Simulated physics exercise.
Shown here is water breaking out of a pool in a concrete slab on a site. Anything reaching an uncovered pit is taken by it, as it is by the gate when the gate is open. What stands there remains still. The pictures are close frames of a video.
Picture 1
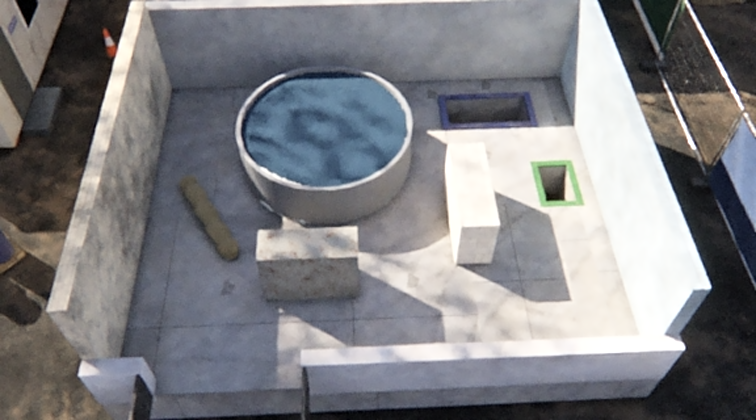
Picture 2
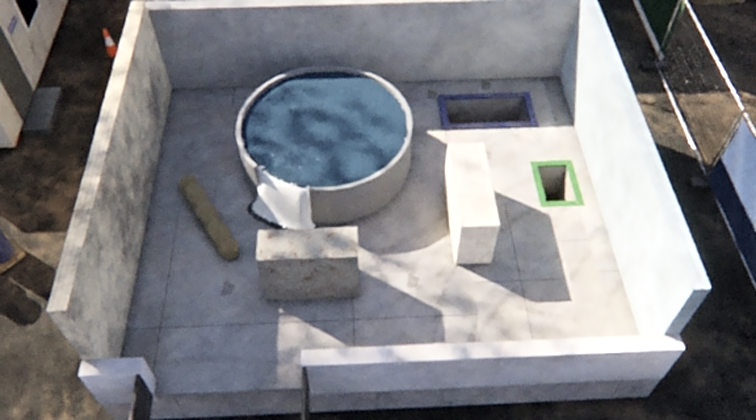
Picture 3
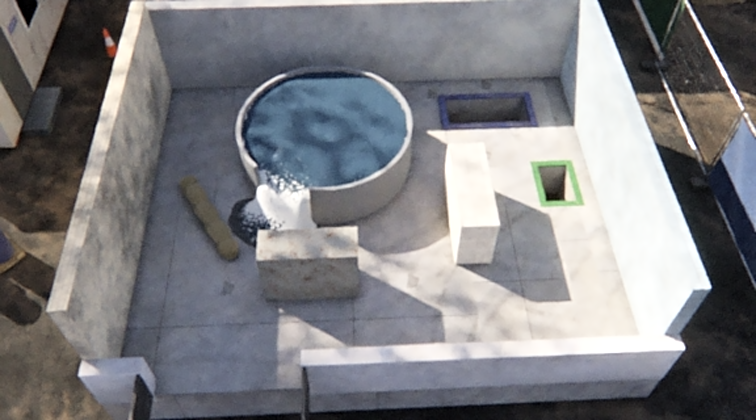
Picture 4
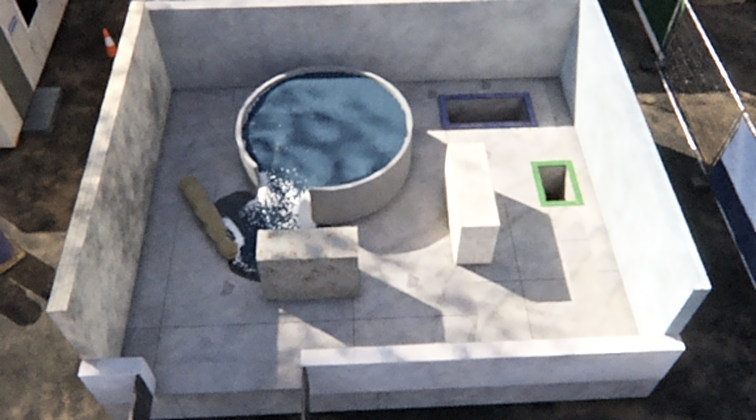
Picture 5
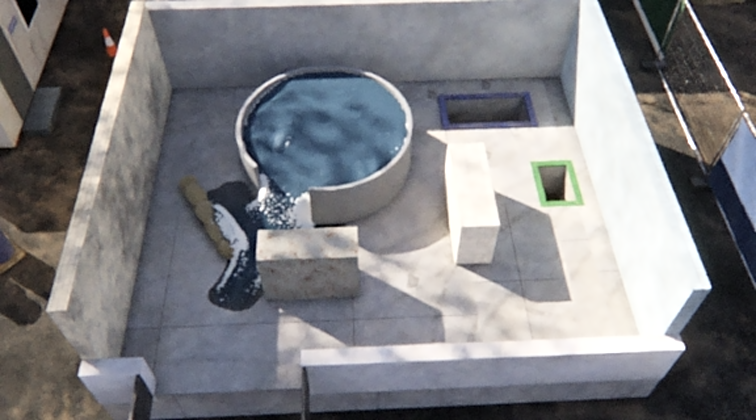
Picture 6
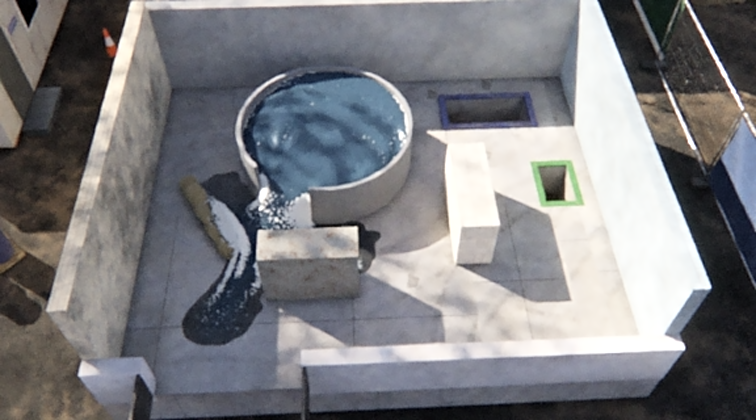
Water in a round pool inside a walled concrete yard lies still, then bursts through the pool's lower left side, splashes against a nearby block, and spreads down the slab past a log-like object in a dark, foamy stream.
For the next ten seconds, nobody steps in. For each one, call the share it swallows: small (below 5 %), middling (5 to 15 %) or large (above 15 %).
Calls: Gate - large; blue pit - small; green pit - small.
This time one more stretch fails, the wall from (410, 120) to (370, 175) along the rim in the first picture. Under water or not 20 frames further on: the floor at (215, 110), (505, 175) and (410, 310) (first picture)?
Unsoaked, then soaked, then soaked.
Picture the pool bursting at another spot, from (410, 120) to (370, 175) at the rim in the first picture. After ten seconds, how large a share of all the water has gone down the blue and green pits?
Approximately, blue takes 10 % and green takes 20 %.
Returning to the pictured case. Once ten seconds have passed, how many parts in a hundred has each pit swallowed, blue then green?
Estimated: 2 per cent and 0 per cent respectively.
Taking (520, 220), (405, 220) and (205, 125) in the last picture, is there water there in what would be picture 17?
Left dry; drenched; drenched.
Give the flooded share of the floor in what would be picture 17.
Estimate: Near 45 %.
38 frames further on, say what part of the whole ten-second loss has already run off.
It would be around 65 %.
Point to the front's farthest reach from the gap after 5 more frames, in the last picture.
I reckon the front has reached (117, 381) by then.
A moment on, water covers 25 % of the floor; the gate 1 %, the blue pit 0 %, the green pit 0 %.
Next, water covers 45 % of the floor; the gate 4 %, the blue pit 0 %, the green pit 0 %.
Then, water covers 55 % of the floor; the gate 11 %, the blue pit 0 %, the green pit 0 %.
Later, water covers 70 % of the floor; the gate 22 %, the blue pit 0 %, the green pit 0 %.
In the end, water covers 95 % of the floor; the gate 31 %, the blue pit 2 %, the green pit 1 %.
